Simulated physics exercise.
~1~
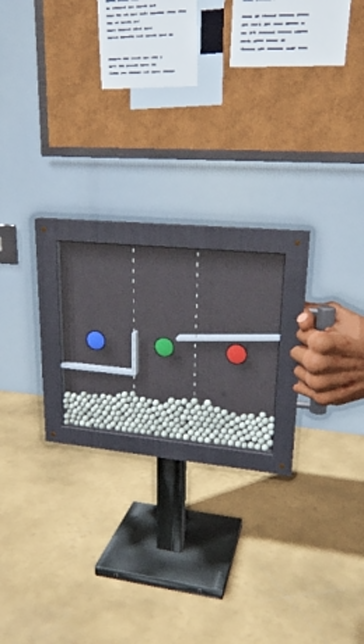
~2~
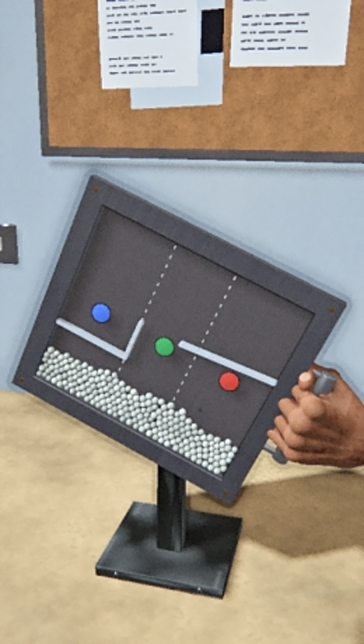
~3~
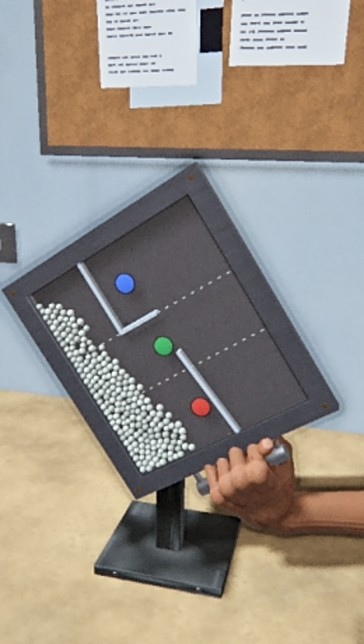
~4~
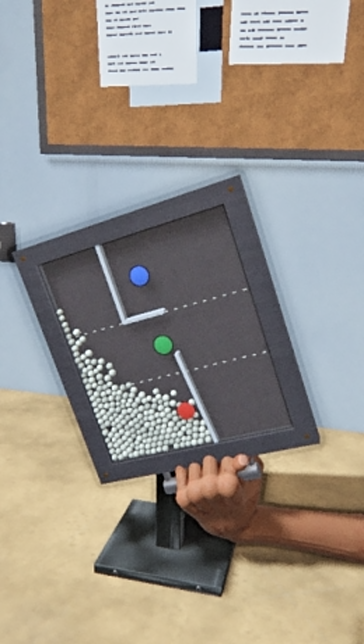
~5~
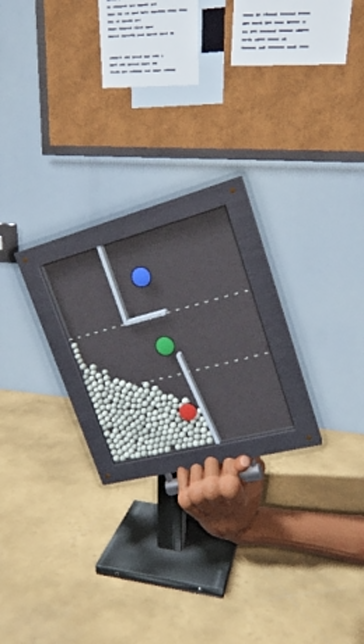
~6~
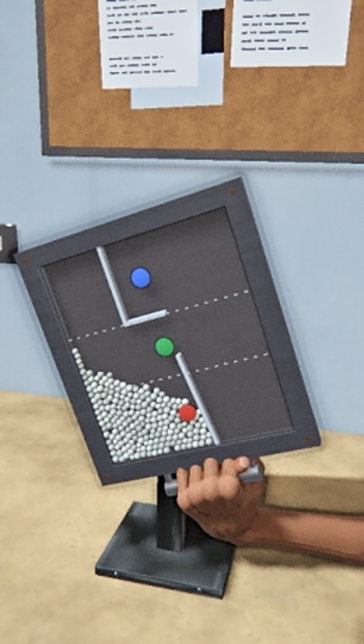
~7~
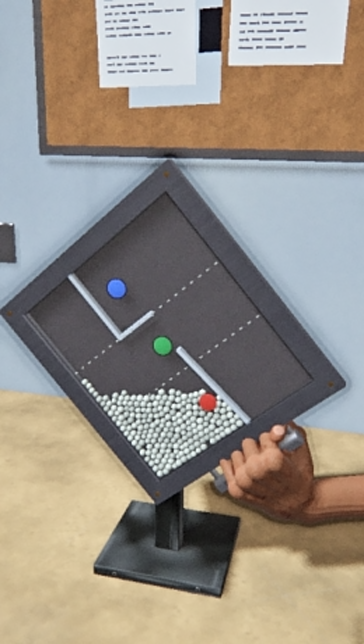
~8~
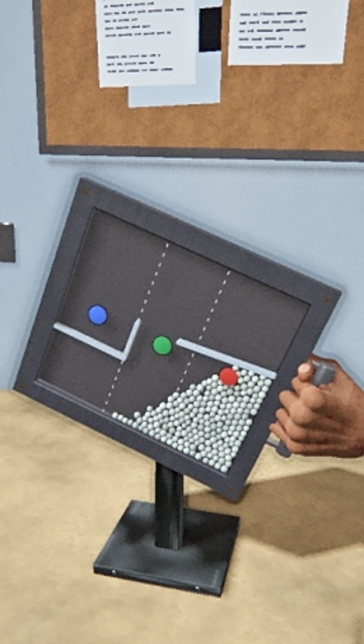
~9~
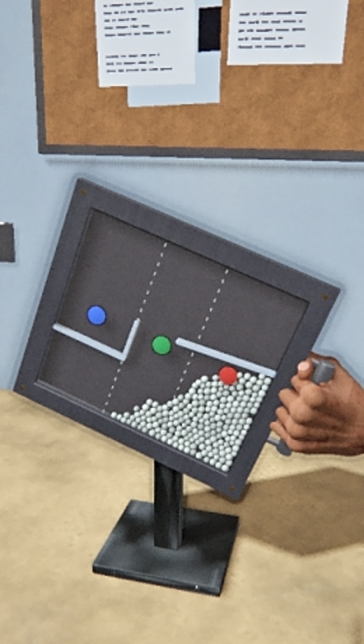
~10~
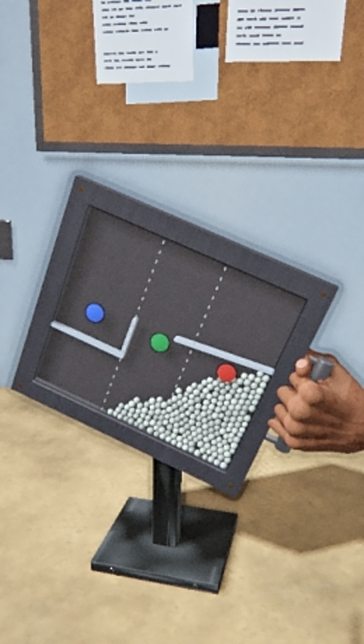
A framed case of small white balls was turned steeply clockwise by a hand, sending them sliding left and then down around the red sticker, before it was swung partway back and they settled still tilted, mostly in the red strip.
